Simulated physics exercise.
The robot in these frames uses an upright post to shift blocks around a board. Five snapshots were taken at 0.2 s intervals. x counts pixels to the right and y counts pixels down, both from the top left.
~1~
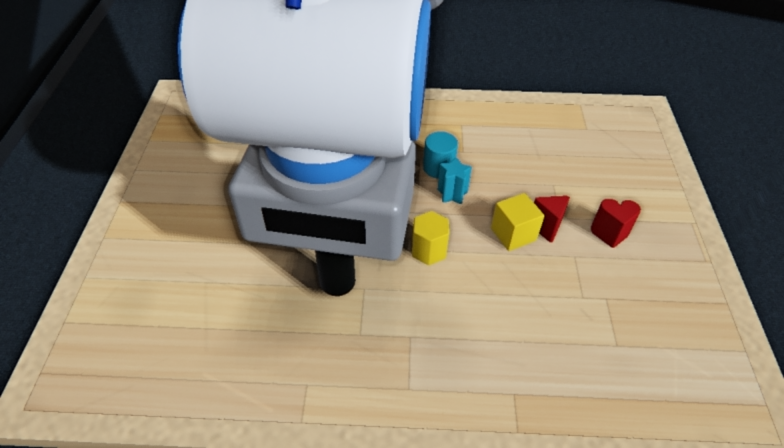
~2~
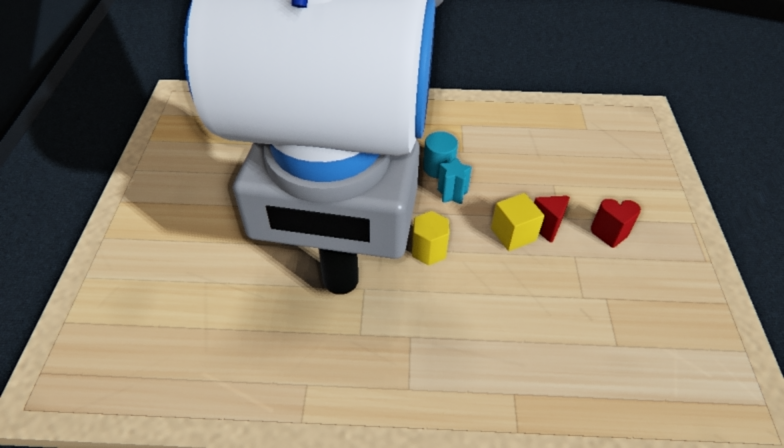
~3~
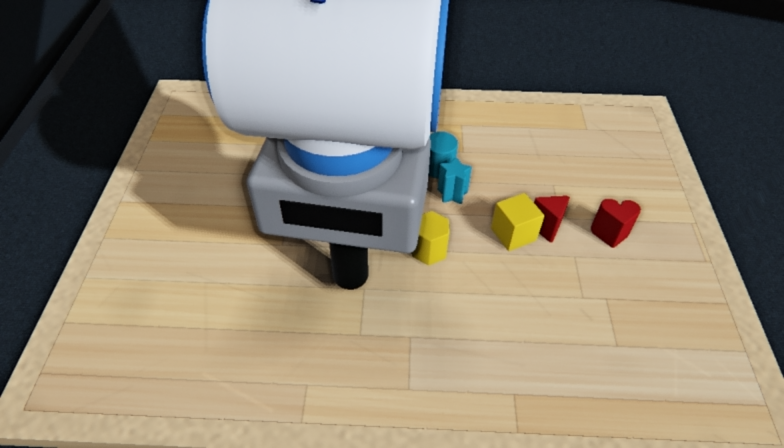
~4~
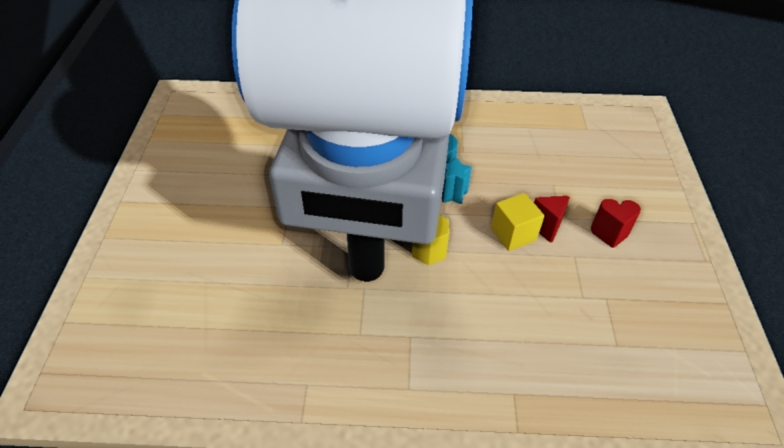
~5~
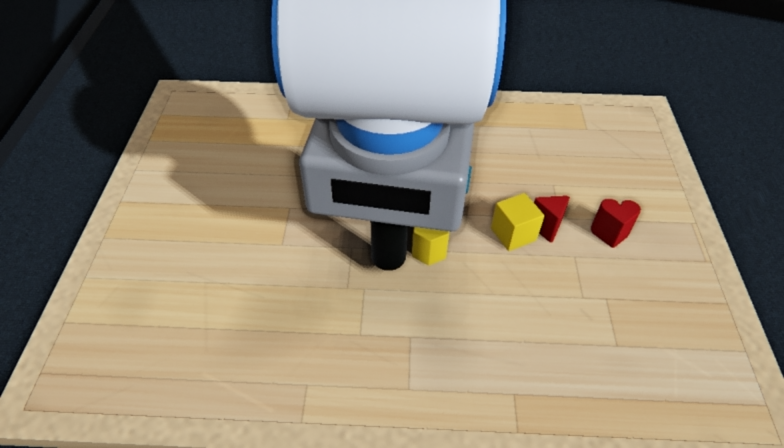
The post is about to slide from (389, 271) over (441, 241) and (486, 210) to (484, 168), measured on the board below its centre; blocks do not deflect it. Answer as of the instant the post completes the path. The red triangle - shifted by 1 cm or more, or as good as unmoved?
It shifts.
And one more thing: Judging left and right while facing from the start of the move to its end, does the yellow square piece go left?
No - that is not the case.
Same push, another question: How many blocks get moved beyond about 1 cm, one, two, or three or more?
Answer: Three or more.
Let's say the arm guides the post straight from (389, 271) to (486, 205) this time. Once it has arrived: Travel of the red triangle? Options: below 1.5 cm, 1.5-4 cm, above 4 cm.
The best fit is 1.5 to 4 cm.
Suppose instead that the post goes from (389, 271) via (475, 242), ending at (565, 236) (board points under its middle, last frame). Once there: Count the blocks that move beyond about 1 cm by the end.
3 or more blocks.
What follows on the original path. One third of the way, post (444, 228); yellow hexagon (478, 207), turned 25° clockwise.
Two thirds of the way, post (488, 197); yellow hexagon (525, 187), turned 75° clockwise; yellow square piece (557, 205), turned 45° clockwise; red triangle (588, 206), turned 55° clockwise.
At the end, post (486, 156); yellow hexagon (527, 185), turned 80° clockwise; turquoise star block unmoved; yellow square piece (558, 205), turned 45° clockwise; red triangle (589, 206), turned 60° clockwise.
